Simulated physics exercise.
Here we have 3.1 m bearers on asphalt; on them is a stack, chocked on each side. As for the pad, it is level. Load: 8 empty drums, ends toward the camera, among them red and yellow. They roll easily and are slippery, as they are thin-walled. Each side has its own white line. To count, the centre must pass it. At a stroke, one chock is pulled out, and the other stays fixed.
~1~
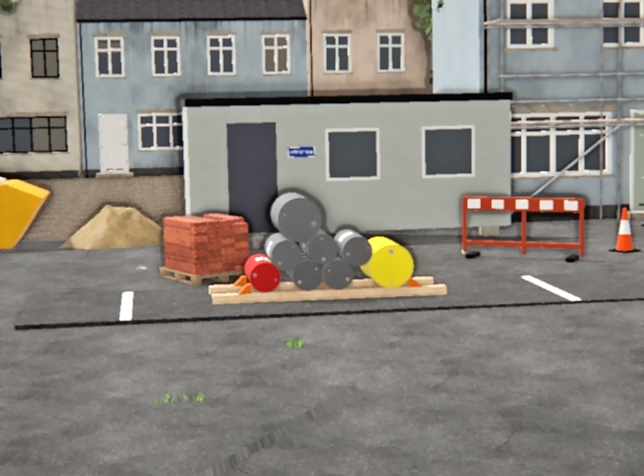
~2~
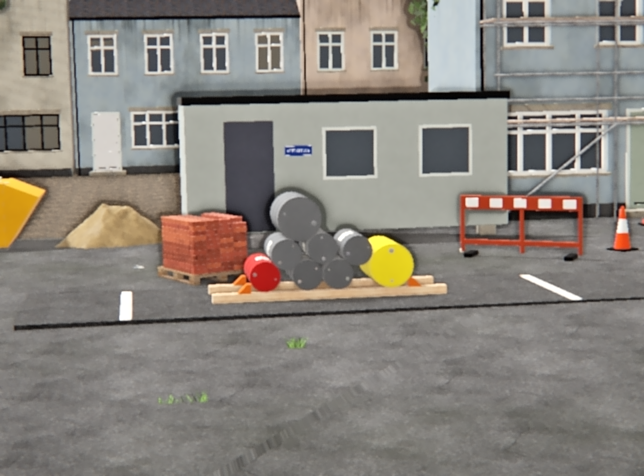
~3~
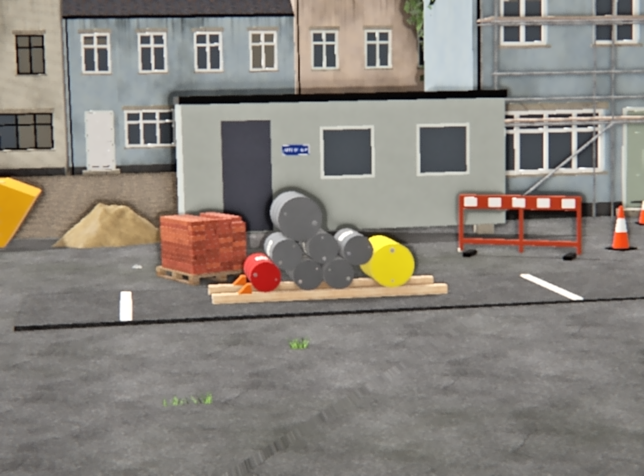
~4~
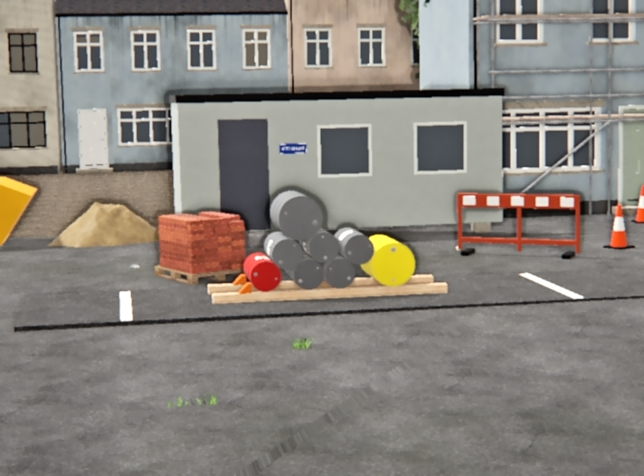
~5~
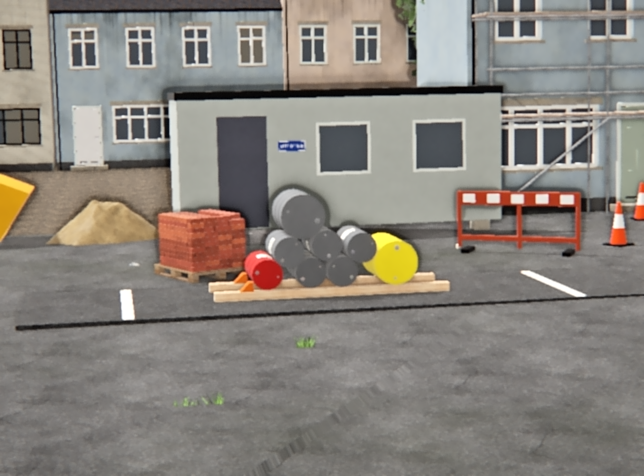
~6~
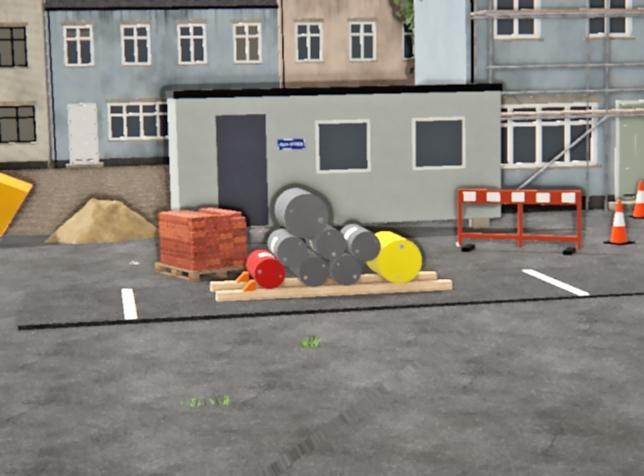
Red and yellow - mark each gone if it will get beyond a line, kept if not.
Red drum: Kept, yellow: Gone.
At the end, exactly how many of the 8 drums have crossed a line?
The number is 3.
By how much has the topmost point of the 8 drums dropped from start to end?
Comparing start and end, it's lower by about 30 cm.
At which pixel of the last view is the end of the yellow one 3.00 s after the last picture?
Roughly at (566, 262) in the last picture.
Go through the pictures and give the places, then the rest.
In the first frame, red at (265, 278), yellow at (392, 266); both chocks in; lines at (127, 308) and (554, 290); the pad is level; 4 of the 8 form the bottom row.
In the second frame, red at (265, 277), yellow at (392, 265).
In the third frame, red at (266, 278), yellow at (392, 265); right chock gone.
In the fourth frame, red at (266, 277), yellow at (393, 265).
In the fifth frame, red at (268, 275), yellow at (396, 263).
In the sixth frame, red at (270, 274), yellow at (400, 261); lines at (129, 306) and (560, 284).
Then, 1.3 s after the last picture, red is on the bearers, 70 cm from the bearers' left end; yellow is off the bearers, 145 cm short of the right line, rolling right; 0 over a line so far.
Then, 3.0 s after the last picture, yellow is past the right line; no change for red; 1 over a line so far.
At rest (8.6 s after the last picture), red is on the bearers, 70 cm from the bearers' left end; yellow is past the right line; 3 over a line so far.
